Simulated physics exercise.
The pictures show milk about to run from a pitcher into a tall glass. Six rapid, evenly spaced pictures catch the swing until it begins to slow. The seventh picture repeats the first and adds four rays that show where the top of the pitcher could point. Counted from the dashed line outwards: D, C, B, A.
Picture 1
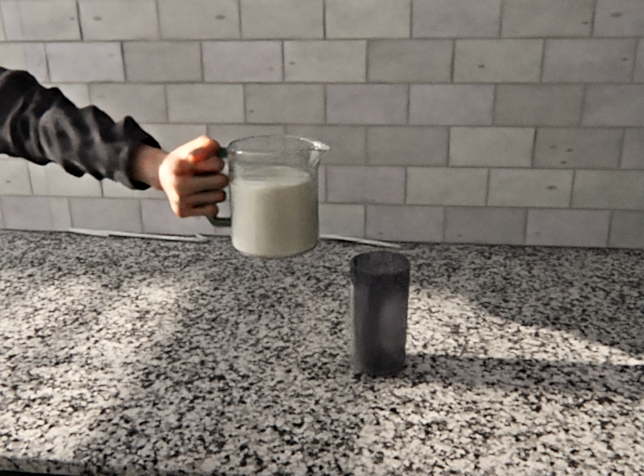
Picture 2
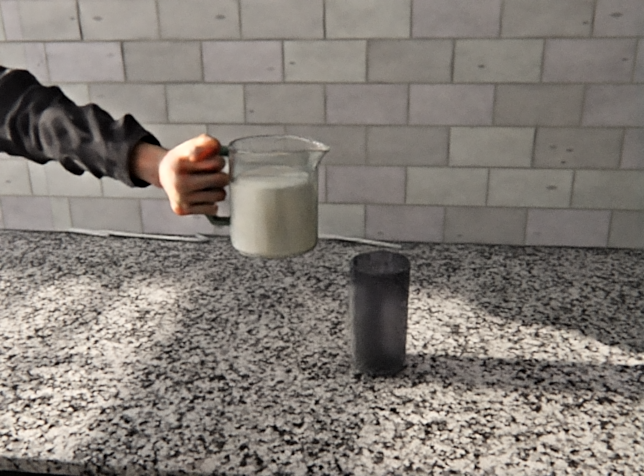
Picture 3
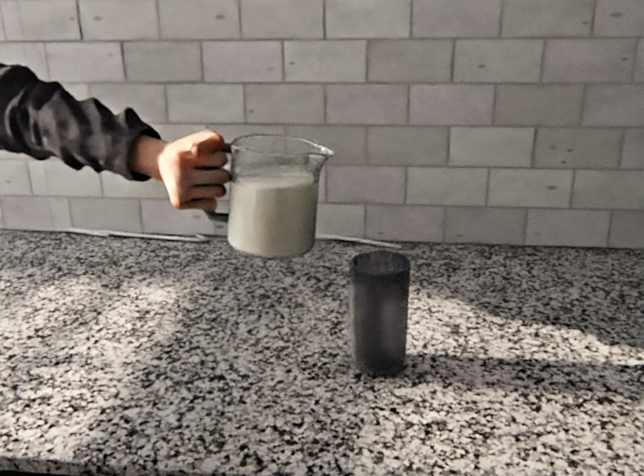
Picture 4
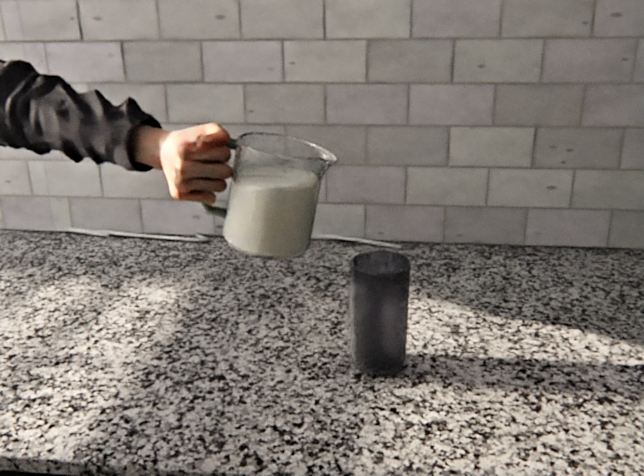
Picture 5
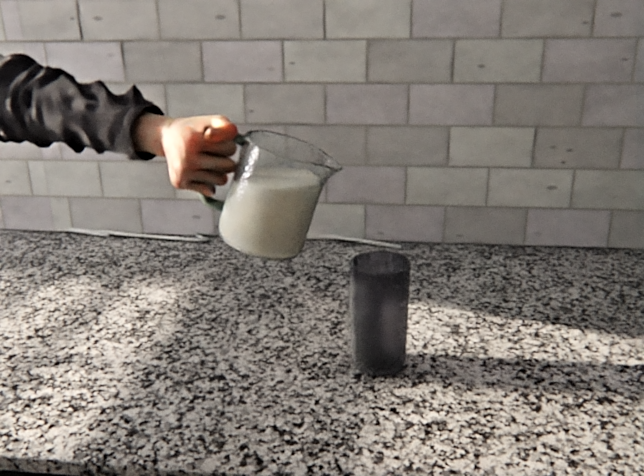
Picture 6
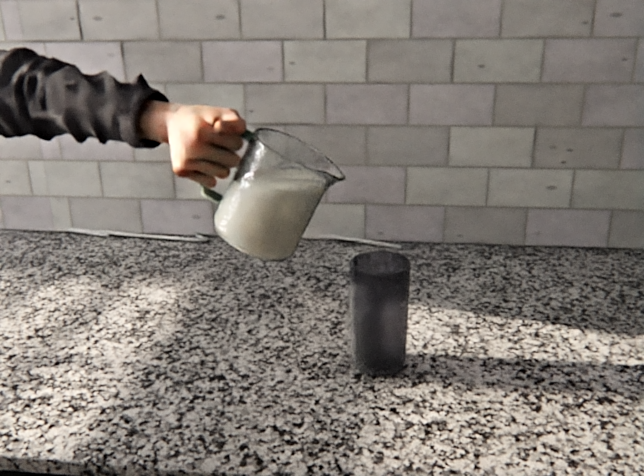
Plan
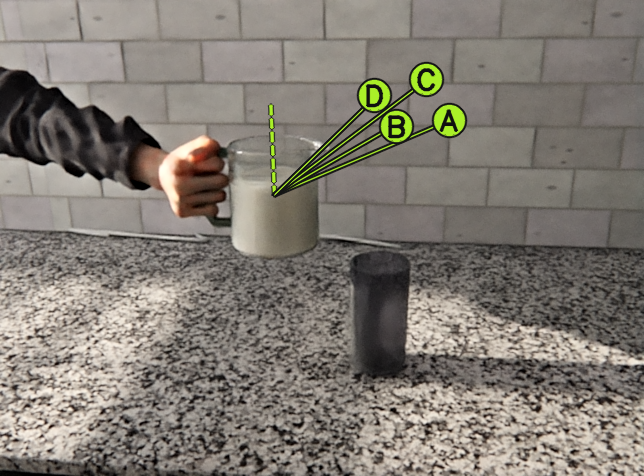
A hand in a dark sleeve held a clear glass pitcher of milk above a speckled counter, then gradually tilted it rightward toward a tall dark glass, with the milk still inside the pitcher.
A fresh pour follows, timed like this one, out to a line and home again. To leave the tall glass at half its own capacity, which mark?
A is best.
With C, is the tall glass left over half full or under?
Under.
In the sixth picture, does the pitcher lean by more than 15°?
Yes, it does.
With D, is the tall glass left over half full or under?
Under half.
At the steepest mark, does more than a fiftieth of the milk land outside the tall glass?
No.
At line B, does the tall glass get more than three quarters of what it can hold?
No, it does not.
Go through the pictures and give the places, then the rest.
In the first picture, upright, lip at (327, 148); rim of the tall glass round (380, 261); nothing has left yet.
In the second picture, upright, lip at (329, 149); nothing has left yet.
In the third picture, tipped about 5°, lip at (332, 153); nothing has left yet.
In the fourth picture, tipped about 11°, lip at (336, 160); nothing has left yet.
In the fifth picture, tipped about 19°, lip at (341, 168); nothing has left yet.
In the sixth picture, tipped about 27°, lip at (344, 178); nothing has left yet.
On the marked copy, A at (434, 127); B at (381, 133); C at (413, 90); D at (363, 109).
With A, the tall glass ends with about 51 % of what it can hold.
With B, the tall glass ends with about 34 % of what it can hold.
With C, the tall glass ends with about 21 % of what it can hold.
With D, the tall glass ends with about 11 % of what it can hold.
